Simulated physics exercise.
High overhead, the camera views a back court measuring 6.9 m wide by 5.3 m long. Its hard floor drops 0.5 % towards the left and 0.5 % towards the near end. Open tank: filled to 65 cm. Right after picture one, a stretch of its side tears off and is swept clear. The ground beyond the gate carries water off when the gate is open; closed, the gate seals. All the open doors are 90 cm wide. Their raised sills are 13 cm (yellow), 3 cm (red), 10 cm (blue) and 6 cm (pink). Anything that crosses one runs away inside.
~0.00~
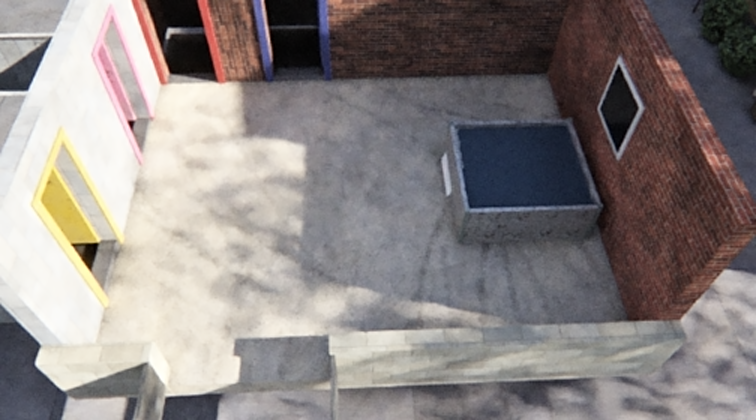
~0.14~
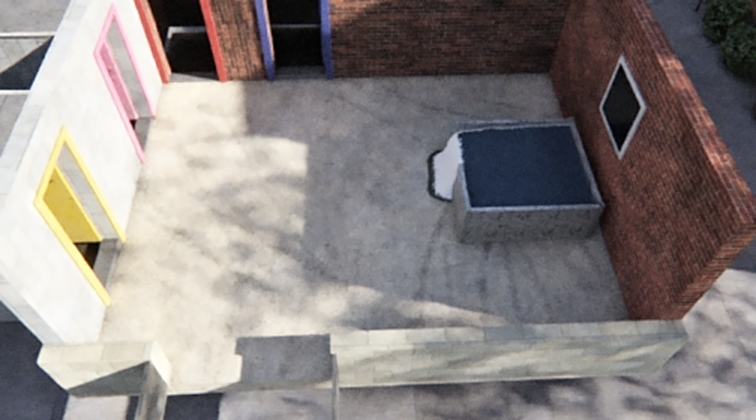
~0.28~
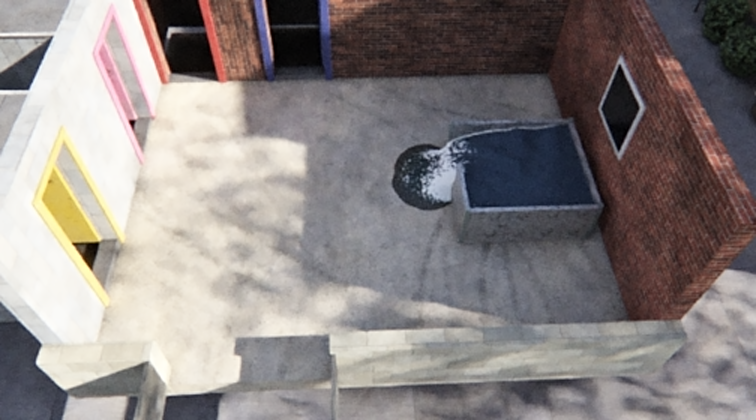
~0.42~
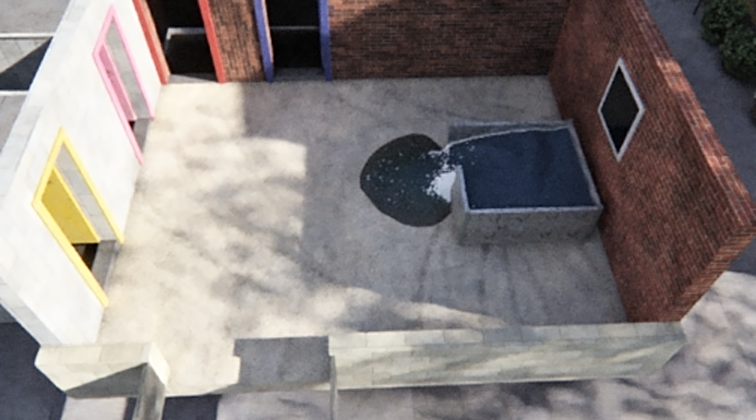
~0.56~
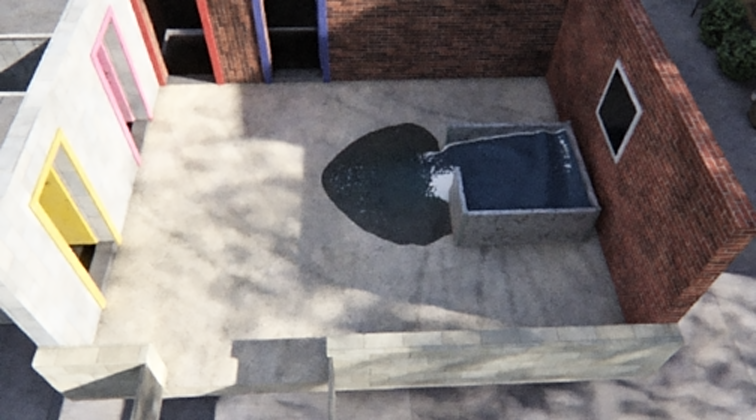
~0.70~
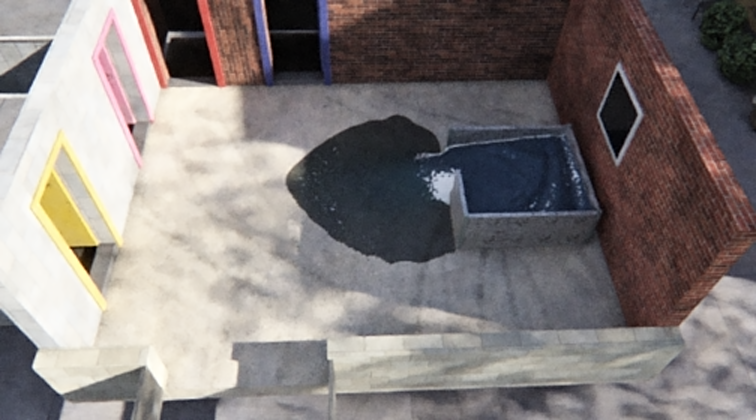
Water pouring from the left side of an open tank and spreading leftward in a widening dark pool across a walled courtyard.
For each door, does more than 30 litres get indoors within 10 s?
Door by door: Yellow door - no; red door - yes; blue door - no; pink door - yes.
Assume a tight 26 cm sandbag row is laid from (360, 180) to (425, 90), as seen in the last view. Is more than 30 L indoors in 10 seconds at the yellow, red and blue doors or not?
Well, the yellow one is within bounds, the red one is within bounds, and the blue one is within bounds.
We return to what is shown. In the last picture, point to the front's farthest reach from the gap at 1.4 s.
That would be close to (162, 174).
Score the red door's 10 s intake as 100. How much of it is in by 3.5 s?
About 20%.
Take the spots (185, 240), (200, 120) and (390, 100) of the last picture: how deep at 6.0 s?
Taking the spots in order: 9 cm, 8 cm, 2 cm.
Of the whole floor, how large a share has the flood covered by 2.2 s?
Covered: Roughly 55 %.
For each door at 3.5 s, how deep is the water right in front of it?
Centimetres: Yellow 11 / red 10 / blue 7 / pink 15.
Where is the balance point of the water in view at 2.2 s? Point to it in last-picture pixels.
I'd put it close to (404, 189).
After 1.4 s water covers 35 % of the floor and is deepest (34 cm) near (439, 176); yellow door not reached, red door not reached, blue door not reached, pink door not reached.
After 2.2 s water covers 55 % of the floor and is deepest (24 cm) near (439, 176); yellow door 7 cm at the sill, 0 L in, red door 6 cm at the sill, 0 L in, blue door 12 cm at the sill, 2 L in, pink door 13 cm at the sill, 4 L in.
After 3.5 s water covers 60 % of the floor and is deepest (20 cm) near (87, 373); yellow door 11 cm at the sill, 2 L in, red door 10 cm at the sill, 29 L in, blue door 7 cm at the sill, 4 L in, pink door 15 cm at the sill, 55 L in.
After 6.0 s water covers 60 % of the floor and is deepest (12 cm) near (94, 346); yellow door 11 cm at the sill, 3 L in, red door 10 cm at the sill, 106 L in, blue door 4 cm at the sill, 5 L in, pink door 10 cm at the sill, 101 L in.
After 10.0 s water covers 75 % of the floor and is deepest (9 cm) near (87, 373); yellow door 8 cm at the sill, 3 L in, red door 6 cm at the sill, 160 L in, blue door 4 cm at the sill, 5 L in, pink door 6 cm at the sill, 109 L in.
